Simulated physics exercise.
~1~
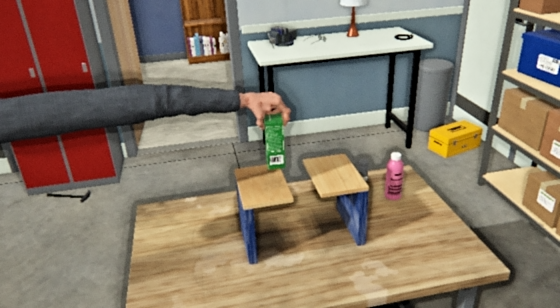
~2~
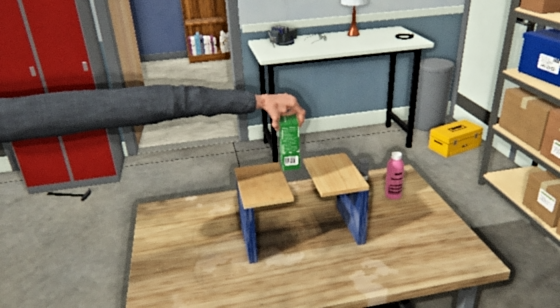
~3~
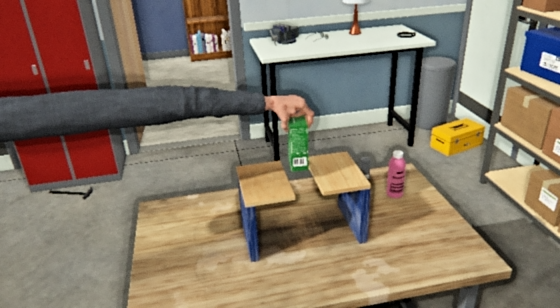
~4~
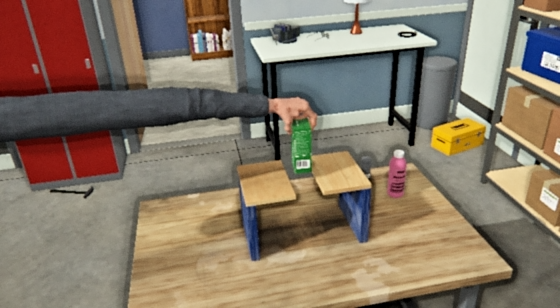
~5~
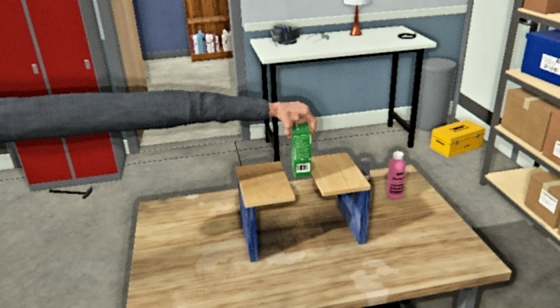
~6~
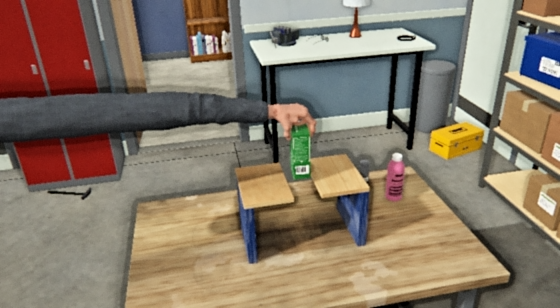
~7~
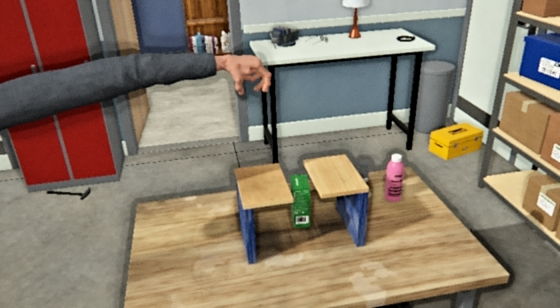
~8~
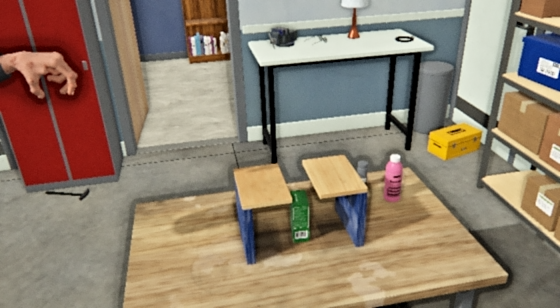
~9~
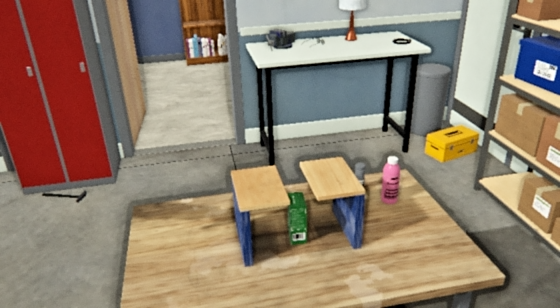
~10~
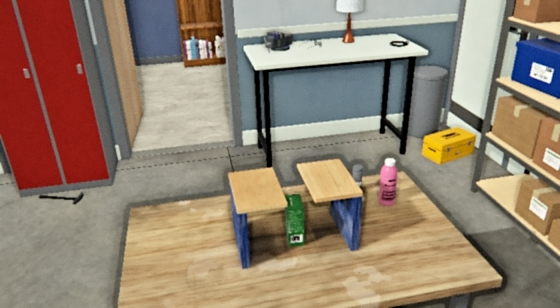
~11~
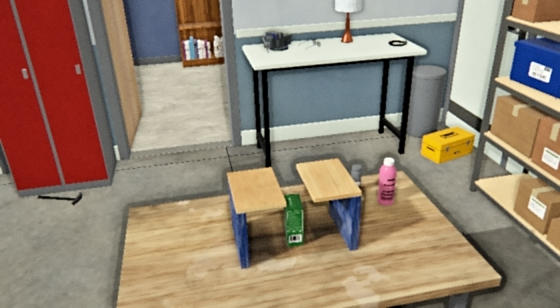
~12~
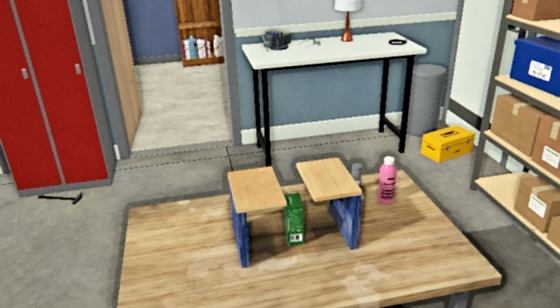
A hand held a green packet above two wooden ledges on a table, moved it right over the gap and let go, then withdrew to the left as the packet dropped between them and ended upright, while the pink bottle stayed put.
